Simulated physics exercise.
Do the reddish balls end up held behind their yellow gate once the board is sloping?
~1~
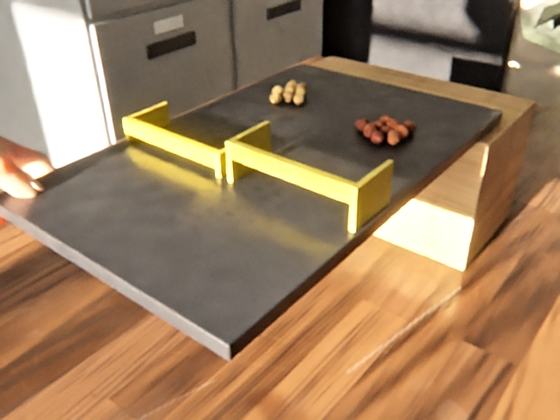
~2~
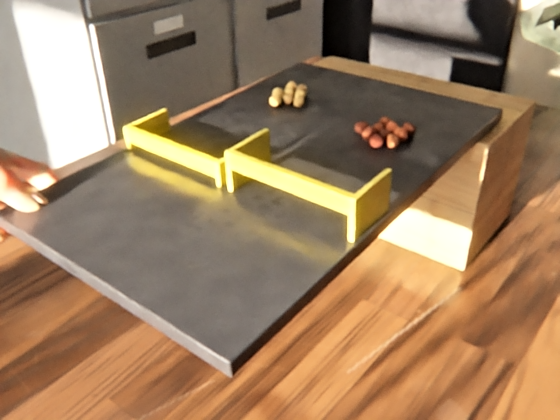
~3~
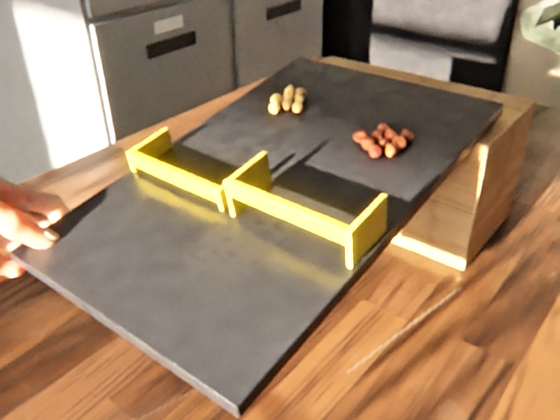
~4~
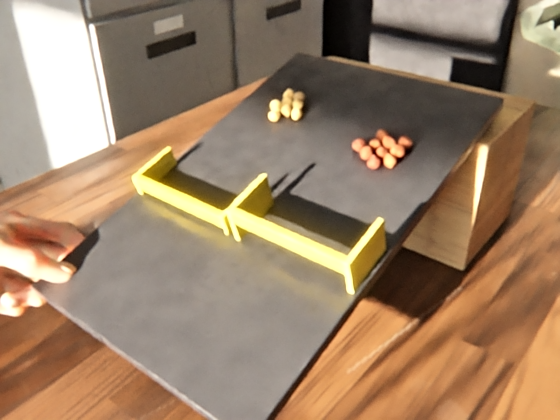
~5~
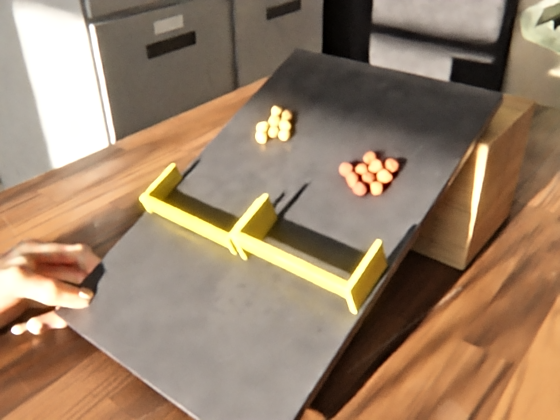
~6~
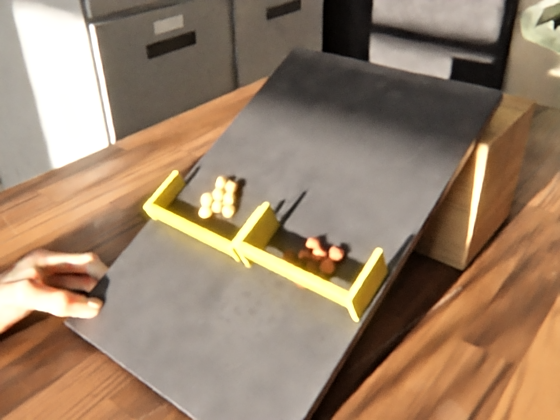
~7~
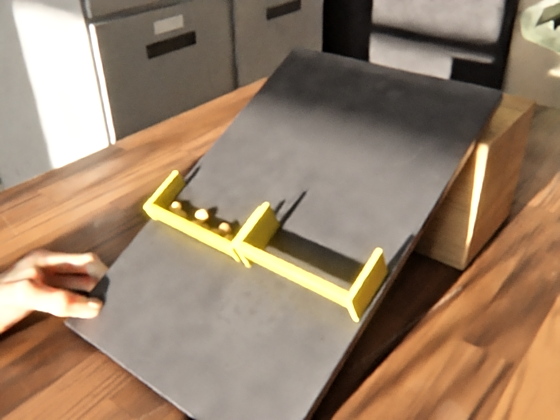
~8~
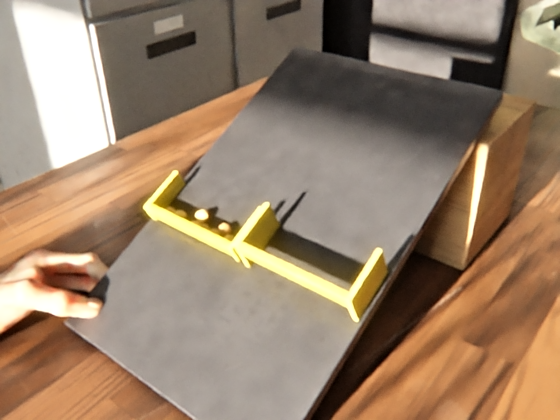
No, the reddish balls slide down and pass through the slot under their gate, leaving none behind it. Only the pale ones are stopped by their gate.
